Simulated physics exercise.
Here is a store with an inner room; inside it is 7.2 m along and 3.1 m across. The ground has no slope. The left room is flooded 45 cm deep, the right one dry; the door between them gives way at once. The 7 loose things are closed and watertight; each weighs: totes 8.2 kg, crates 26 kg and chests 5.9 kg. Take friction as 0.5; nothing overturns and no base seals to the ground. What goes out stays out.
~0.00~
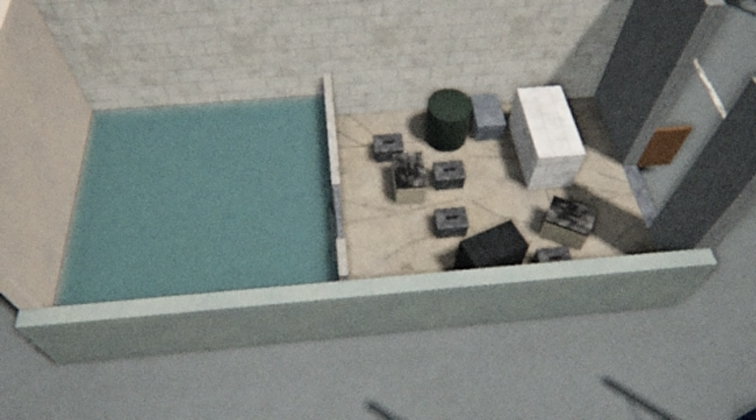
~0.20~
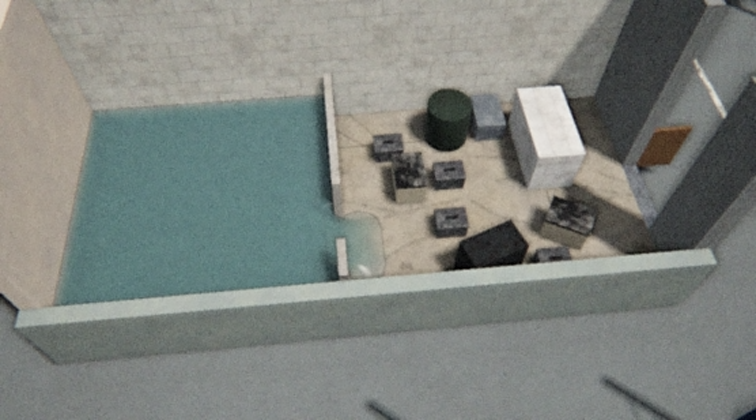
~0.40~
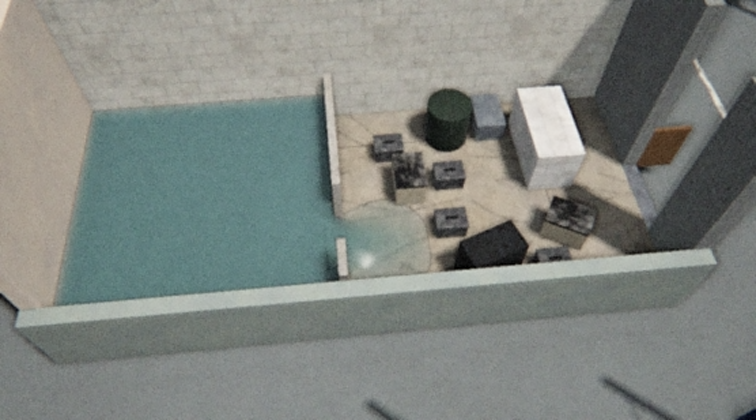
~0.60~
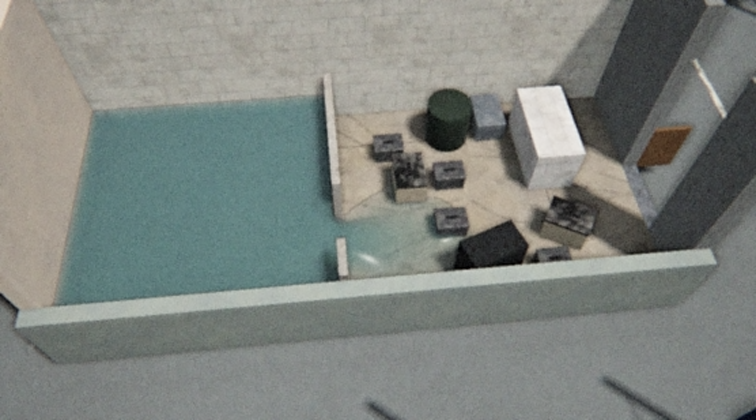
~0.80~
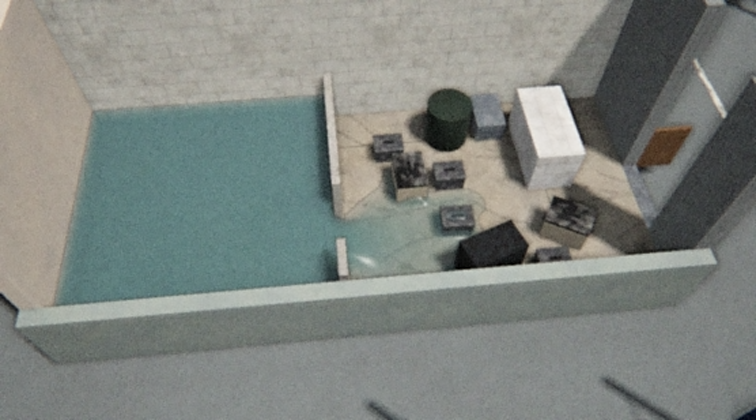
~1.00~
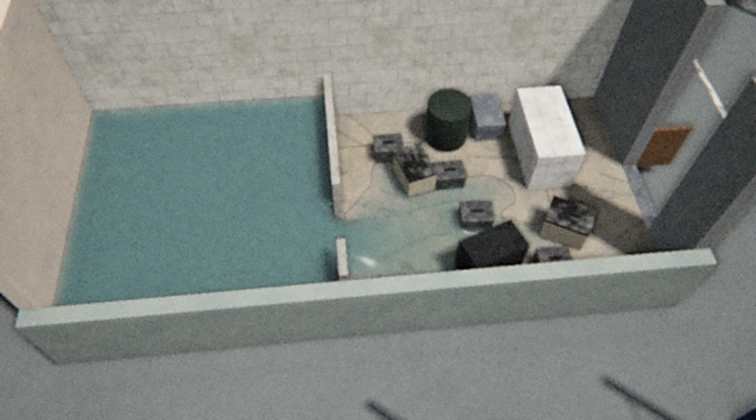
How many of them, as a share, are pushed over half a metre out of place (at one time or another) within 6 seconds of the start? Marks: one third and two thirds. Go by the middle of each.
It is between one and two thirds.
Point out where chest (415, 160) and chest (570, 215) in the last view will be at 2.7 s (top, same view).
Near (434, 141) and (645, 232).
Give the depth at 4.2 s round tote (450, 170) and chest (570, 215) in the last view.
About 17 and 9 cm.
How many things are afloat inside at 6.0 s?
6 of them.
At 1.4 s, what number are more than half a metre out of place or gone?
By then 1.
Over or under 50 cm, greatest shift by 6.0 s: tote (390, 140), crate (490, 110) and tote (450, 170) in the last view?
In that order: Short of it, short of it, more.
After 1.4 s 1 of 7 are over 50 cm from their spots; 0 afloat.
After 2.7 s 4 of 7 are over 50 cm from their spots; 3 afloat.
After 4.2 s 4 of 7 are over 50 cm from their spots; 4 afloat.
After 6.0 s 2 of 7 are over 50 cm from their spots, and 4 have been at some point; 6 afloat.
